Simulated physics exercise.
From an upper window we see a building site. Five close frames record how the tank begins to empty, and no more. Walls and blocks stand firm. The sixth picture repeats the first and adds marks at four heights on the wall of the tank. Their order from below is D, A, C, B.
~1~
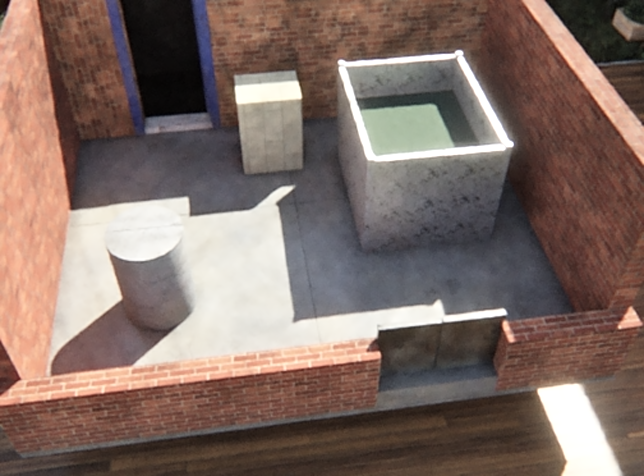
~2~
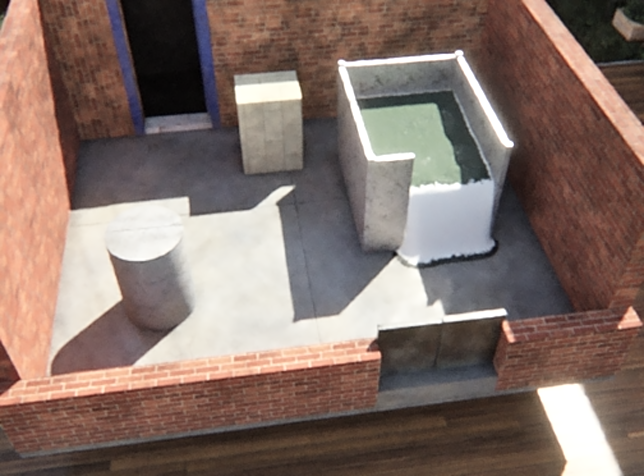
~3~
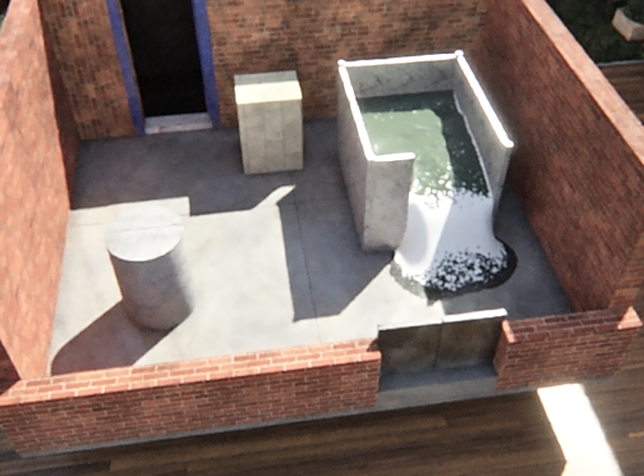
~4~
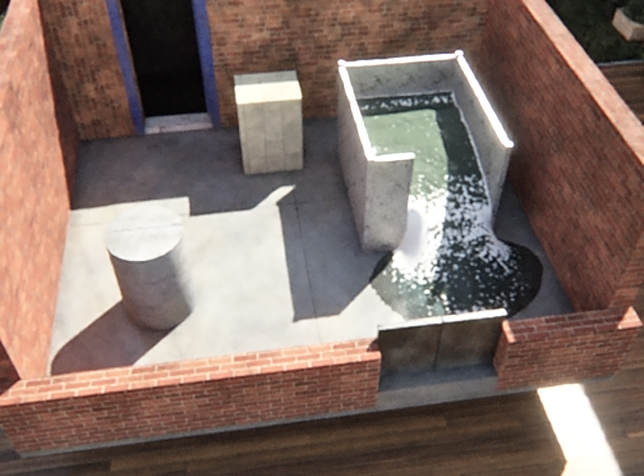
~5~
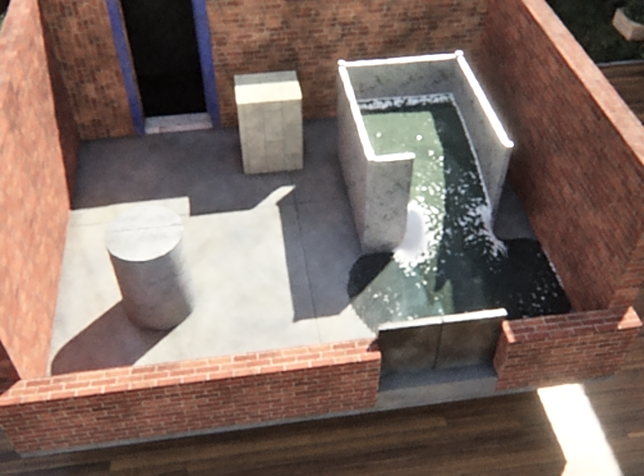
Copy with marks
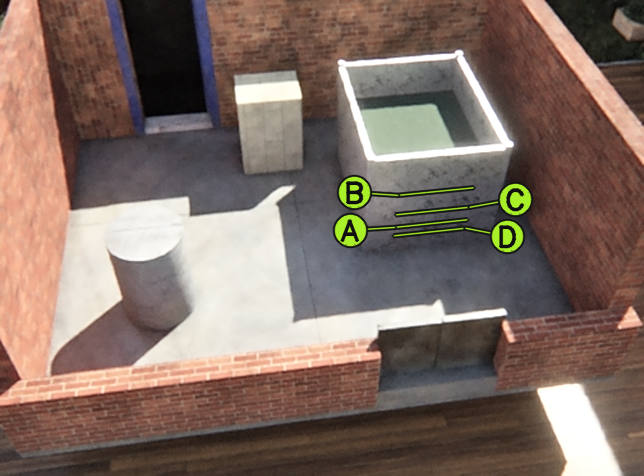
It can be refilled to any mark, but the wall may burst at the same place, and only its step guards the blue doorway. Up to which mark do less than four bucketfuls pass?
Use line C.
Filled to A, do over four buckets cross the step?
No, that is safe.
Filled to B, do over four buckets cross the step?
Yes, it does.
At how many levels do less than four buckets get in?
Three of them.
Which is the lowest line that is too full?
Here it is line B.
On the marked copy, A at (431, 223); B at (436, 191); C at (433, 210); D at (429, 231); from the bottom up D, A, C, B.
With A, nothing gets over.
With B, about 9 bucketfuls get in.
With C, a bucket or two gets in.
With D, nothing gets over.
